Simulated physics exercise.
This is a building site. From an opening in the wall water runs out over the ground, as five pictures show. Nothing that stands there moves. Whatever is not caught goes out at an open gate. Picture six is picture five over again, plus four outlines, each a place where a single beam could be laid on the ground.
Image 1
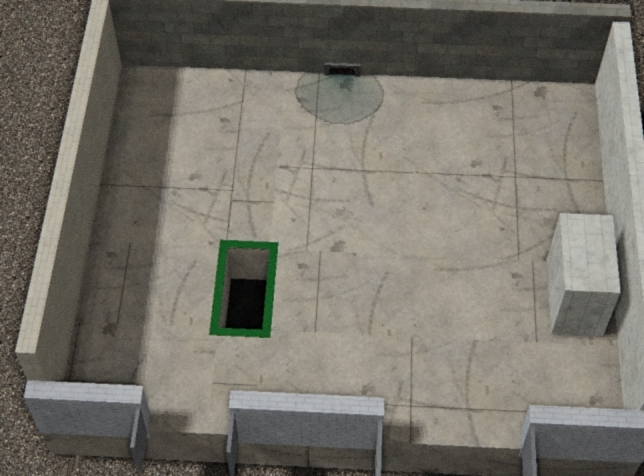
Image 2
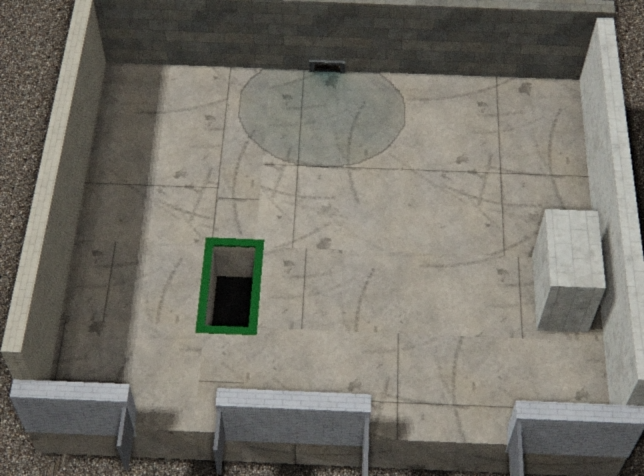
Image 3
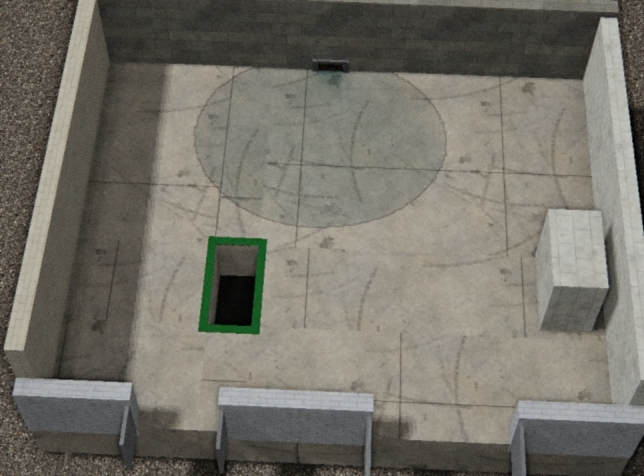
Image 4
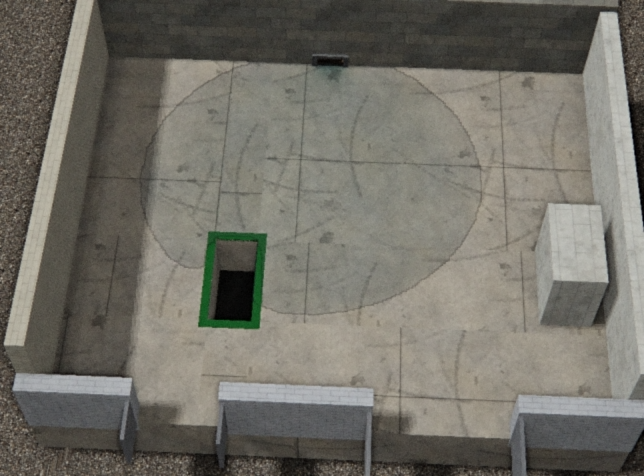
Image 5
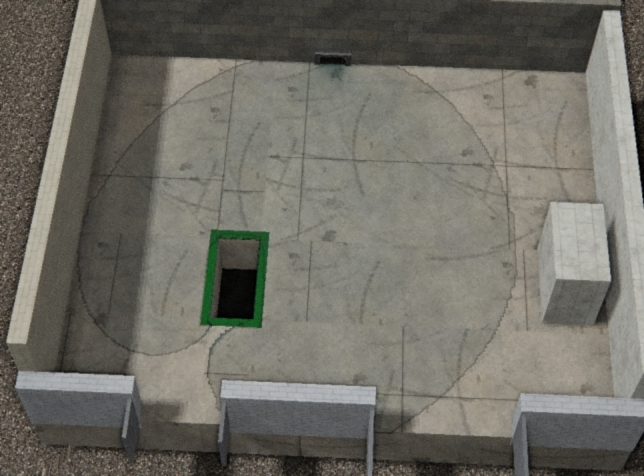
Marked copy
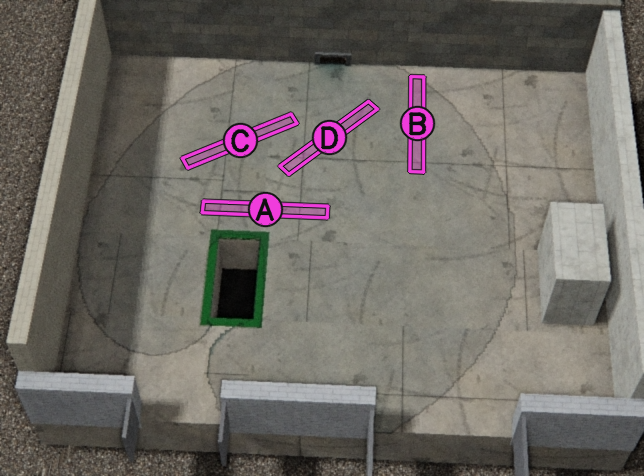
A wet patch spreads from the back wall across the concrete floor, surrounding a green-edged pit.
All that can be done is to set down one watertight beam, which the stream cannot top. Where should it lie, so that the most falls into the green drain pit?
Take B.
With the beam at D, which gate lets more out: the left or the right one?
The left one.
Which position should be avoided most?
It is A.
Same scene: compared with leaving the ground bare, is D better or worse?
Position D is worse.
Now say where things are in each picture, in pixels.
The first frame shows outfall at (342, 69); green drain pit at (245, 288); open gate at (193, 416); open gate at (451, 429); front seen at (369, 111), 2 % of the ground wet; green drain pit still dry.
The second frame shows front seen at (369, 156), 9 % of the ground wet; green drain pit still dry.
The third frame shows front seen at (349, 222), 19 % of the ground wet; green drain pit still dry.
The fourth frame shows front seen at (306, 307), 35 % of the ground wet; green drain pit taking water.
The fifth frame shows front seen at (137, 341), 55 % of the ground wet; green drain pit taking water.
On the marked copy, A from (202, 206) to (327, 211); B from (416, 171) to (417, 76); C from (185, 163) to (294, 118); D from (284, 170) to (372, 105).
For position A, about 3 % of the stream goes into the green drain pit, about 97 % out by the gates.
For position B, about 28 % of the stream goes into the green drain pit, about 72 % out by the gates.
For position C, about 17 % of the stream goes into the green drain pit, about 83 % out by the gates.
For position D, about 20 % of the stream goes into the green drain pit, about 79 % out by the gates.
